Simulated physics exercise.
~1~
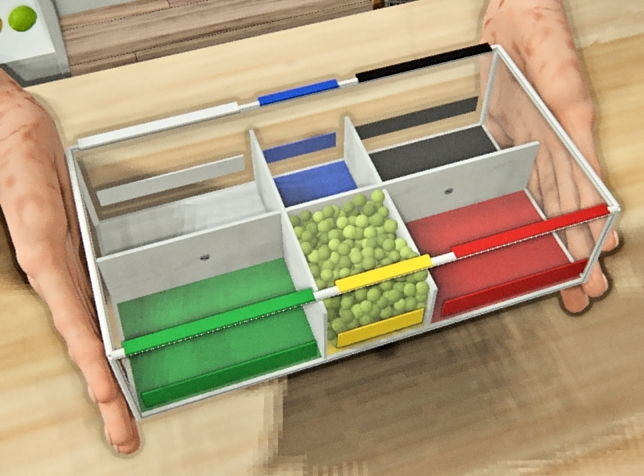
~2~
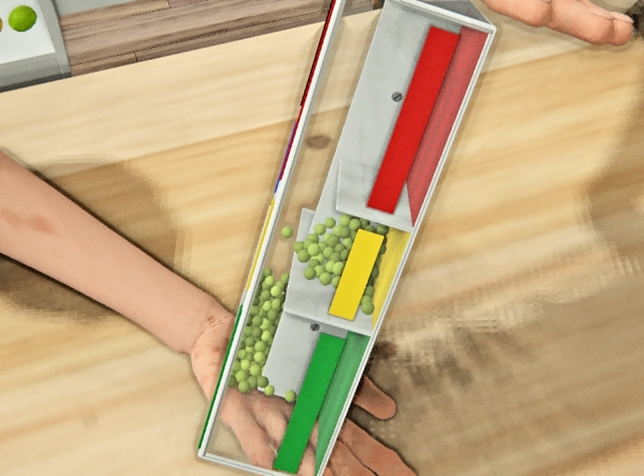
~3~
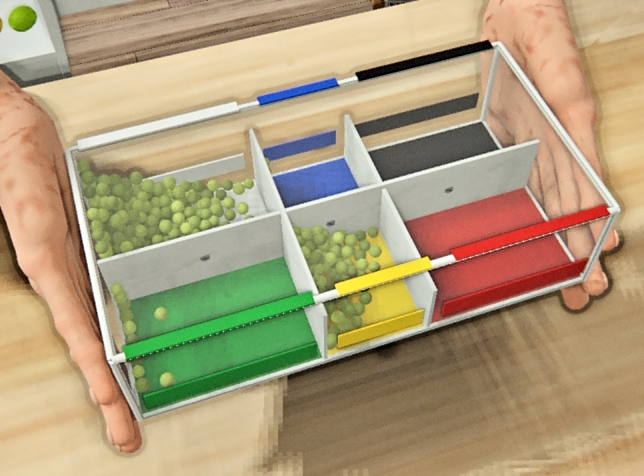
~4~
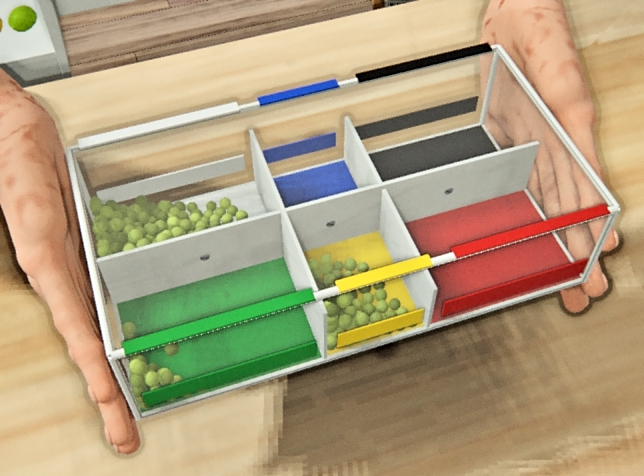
Green peas shifting from the yellow section of a clear box as hands tilt it and level it, ending mostly in white.
